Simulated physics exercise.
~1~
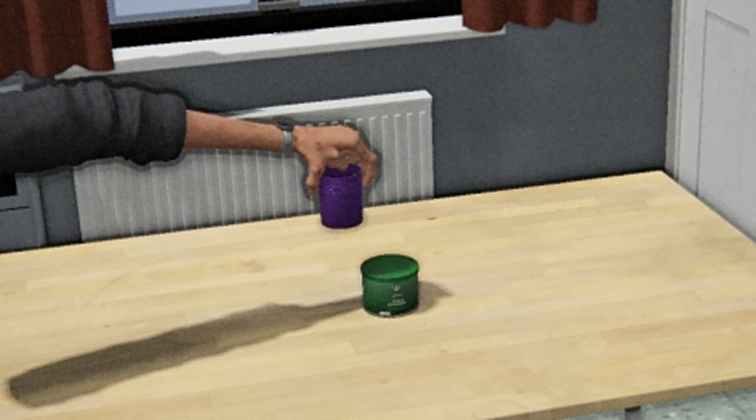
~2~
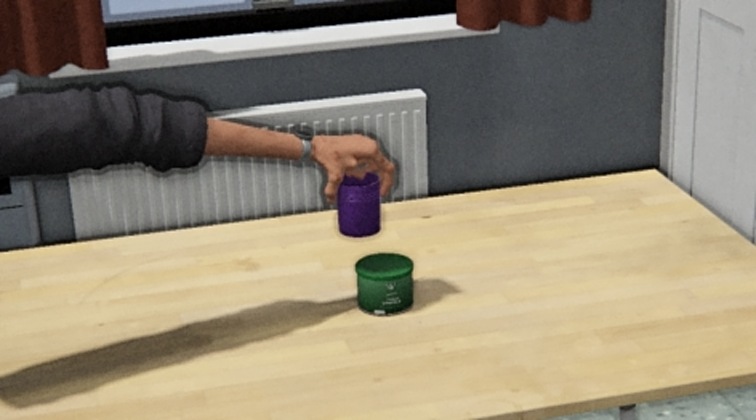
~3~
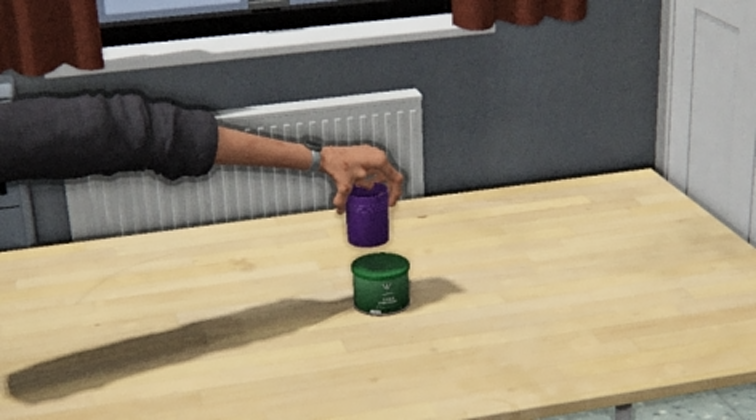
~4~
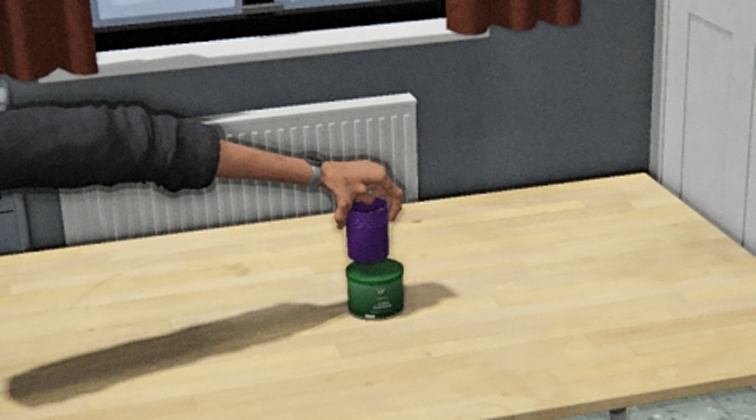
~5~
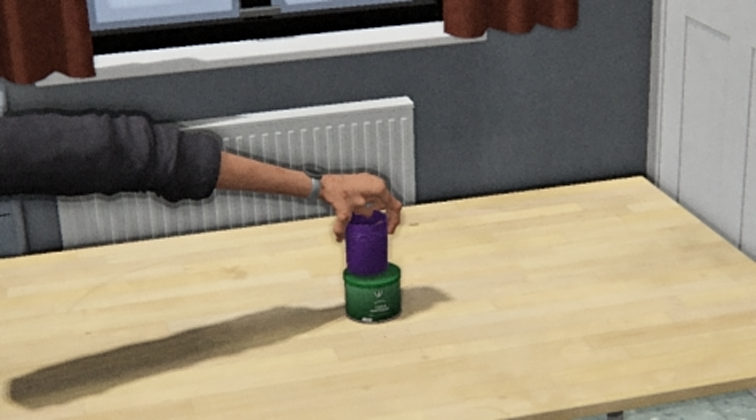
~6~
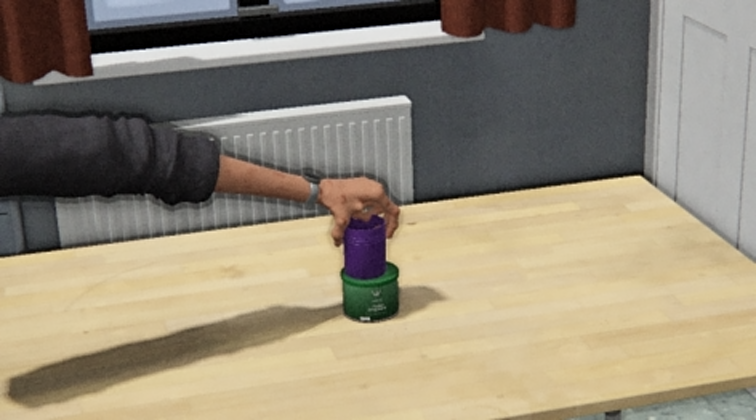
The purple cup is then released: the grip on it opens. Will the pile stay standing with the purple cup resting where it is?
Yes - my prediction: Steady.
Then, 0.70 s past the last view, nothing moves.
Then, 1.60 s past the last view, purple cup resting near (365, 247).
Finally, both still in place. Final places as the last picture's camera would see them, purple cup near (365, 247). The pile stays up.
